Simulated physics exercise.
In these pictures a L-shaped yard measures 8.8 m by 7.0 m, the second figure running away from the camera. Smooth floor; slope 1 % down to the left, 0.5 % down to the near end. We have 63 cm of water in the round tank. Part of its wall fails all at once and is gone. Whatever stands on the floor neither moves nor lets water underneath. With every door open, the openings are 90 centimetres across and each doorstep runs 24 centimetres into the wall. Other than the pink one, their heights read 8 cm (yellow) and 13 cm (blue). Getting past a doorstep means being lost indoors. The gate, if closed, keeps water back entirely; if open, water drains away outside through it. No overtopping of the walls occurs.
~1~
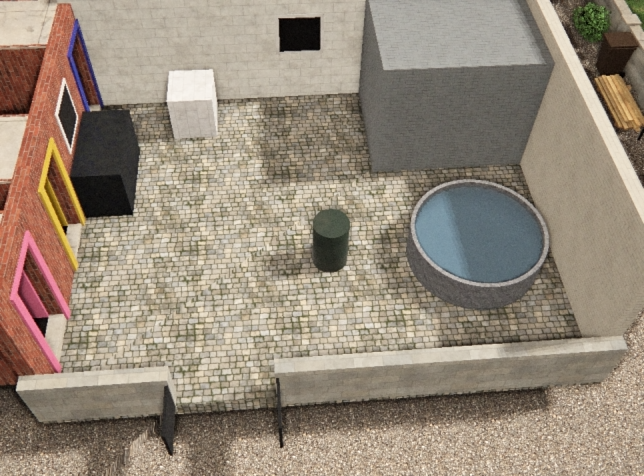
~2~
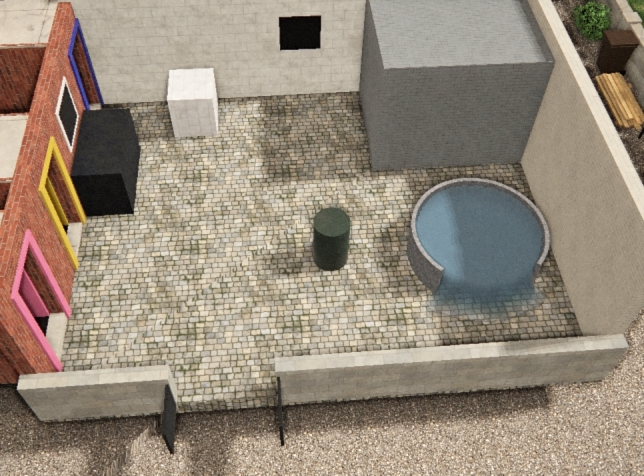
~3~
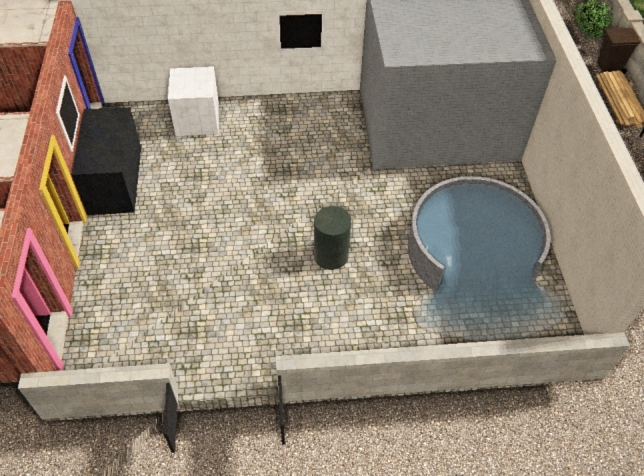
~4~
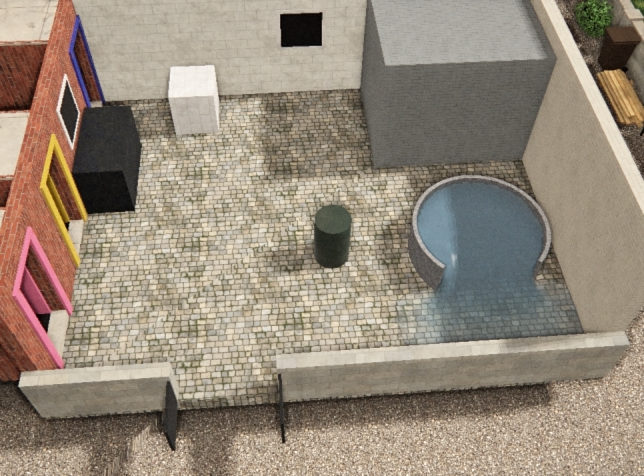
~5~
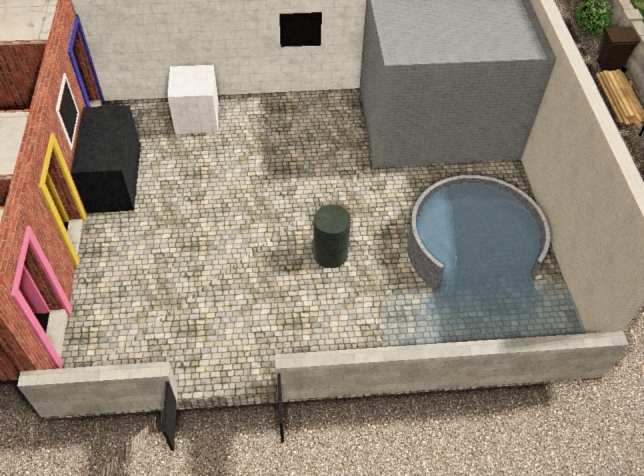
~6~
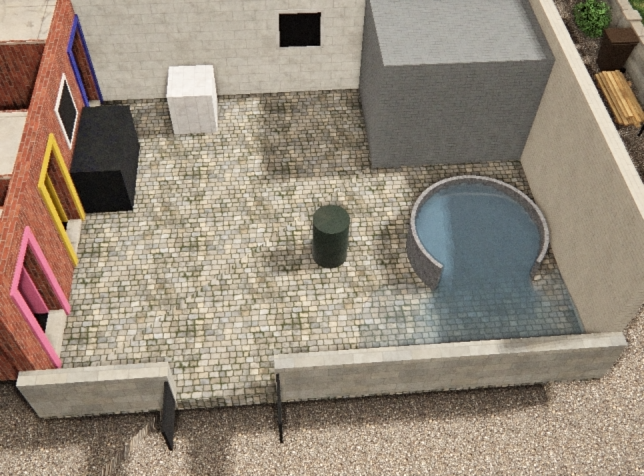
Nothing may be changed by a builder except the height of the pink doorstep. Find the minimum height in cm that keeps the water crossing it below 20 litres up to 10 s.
13 cm.
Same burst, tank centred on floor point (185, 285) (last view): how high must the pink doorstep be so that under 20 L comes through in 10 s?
Minimum: Approx. 18 cm.
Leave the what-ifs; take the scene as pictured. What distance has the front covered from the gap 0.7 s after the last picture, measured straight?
4.2 m.
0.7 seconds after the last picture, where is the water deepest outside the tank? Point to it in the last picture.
Near pixel (529, 361).
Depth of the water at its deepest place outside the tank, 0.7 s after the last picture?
Close to 48 centimetres.
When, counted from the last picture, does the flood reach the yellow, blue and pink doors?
Yellow 3.2 s / blue 5.0 s / pink 2.6 s.
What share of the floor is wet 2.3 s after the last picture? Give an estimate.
Approximately 40 % of the floor.
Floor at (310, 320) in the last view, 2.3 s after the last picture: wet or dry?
It is wet.
Then, 0.7 s after the last picture water covers 10 % of the floor, deepest (48 cm) near (529, 361); it has not reached the pink door.
Then, 2.3 s after the last picture water covers 40 % of the floor, deepest (37 cm) near (554, 277); it has not reached the pink door.
Then, 9.3 s after the last picture water covers 80 % of the floor, deepest (14 cm) near (64, 336); 13 cm at the pink door, 0 litres in over its 20 cm doorstep.
At the pink door as built, the water peaked near 19 cm, 2.9 s after the last picture.
With a doorstep of 11.5 cm, 38 litres would have come in within the 10 s; with 16 cm, 4 litres. So under 20 litres takes about 13 cm.
